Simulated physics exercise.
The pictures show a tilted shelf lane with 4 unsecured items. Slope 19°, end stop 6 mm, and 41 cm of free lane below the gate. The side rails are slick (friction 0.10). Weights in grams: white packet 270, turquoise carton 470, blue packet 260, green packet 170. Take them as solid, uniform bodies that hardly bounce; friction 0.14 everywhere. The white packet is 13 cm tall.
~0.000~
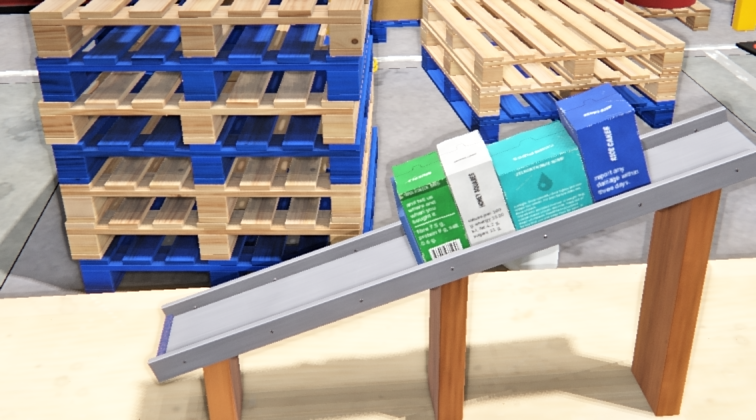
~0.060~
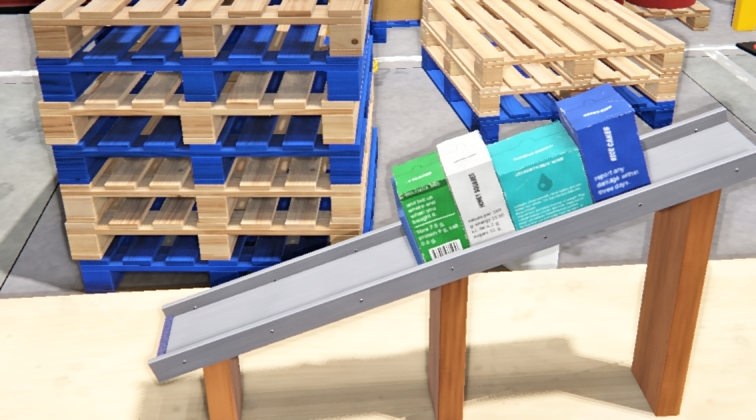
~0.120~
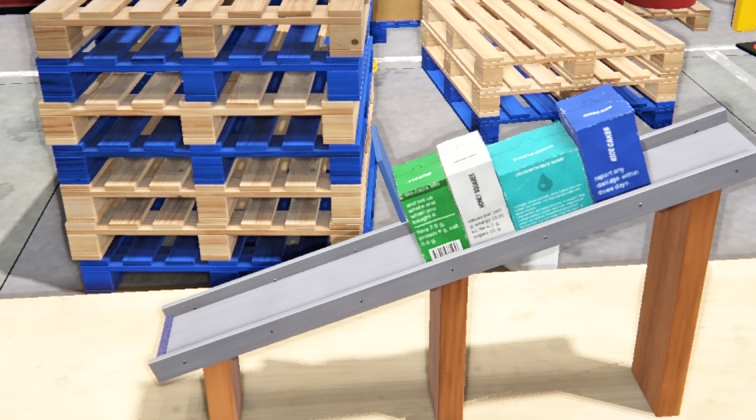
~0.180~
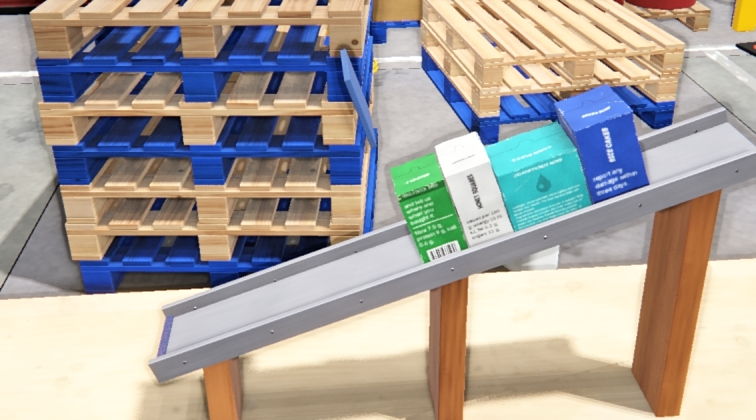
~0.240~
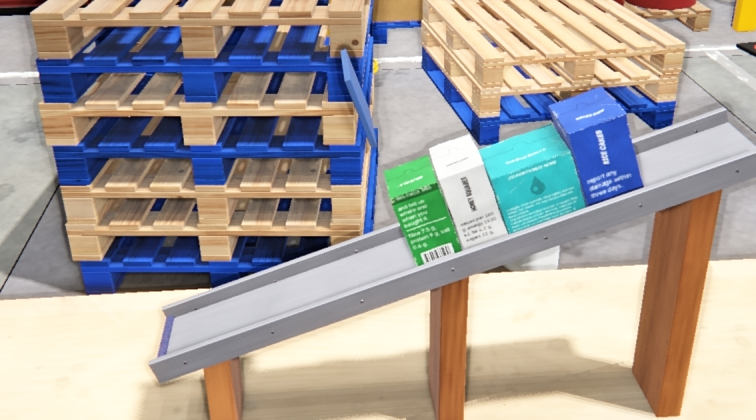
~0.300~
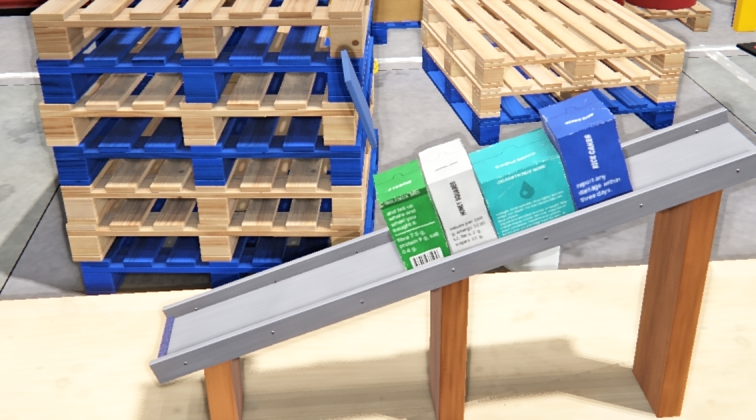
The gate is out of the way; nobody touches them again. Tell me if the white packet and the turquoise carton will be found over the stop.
The white packet clears the end, the turquoise carton stops in the lane.
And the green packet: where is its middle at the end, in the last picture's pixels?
Around (134, 396).
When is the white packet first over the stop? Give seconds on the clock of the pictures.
At about 1.2 s.
After 0.70 s, leader 9 cm from the stop; white packet near (275, 264); turquoise carton near (339, 250).
After 1.10 s, green packet now over the stop; white packet tipped 33° from how it sat near (173, 298); turquoise carton near (261, 279).
At rest (2.1 s), over the stop, white packet and green packet; the other 2 in the lane. In the last view, turquoise carton near (189, 305).
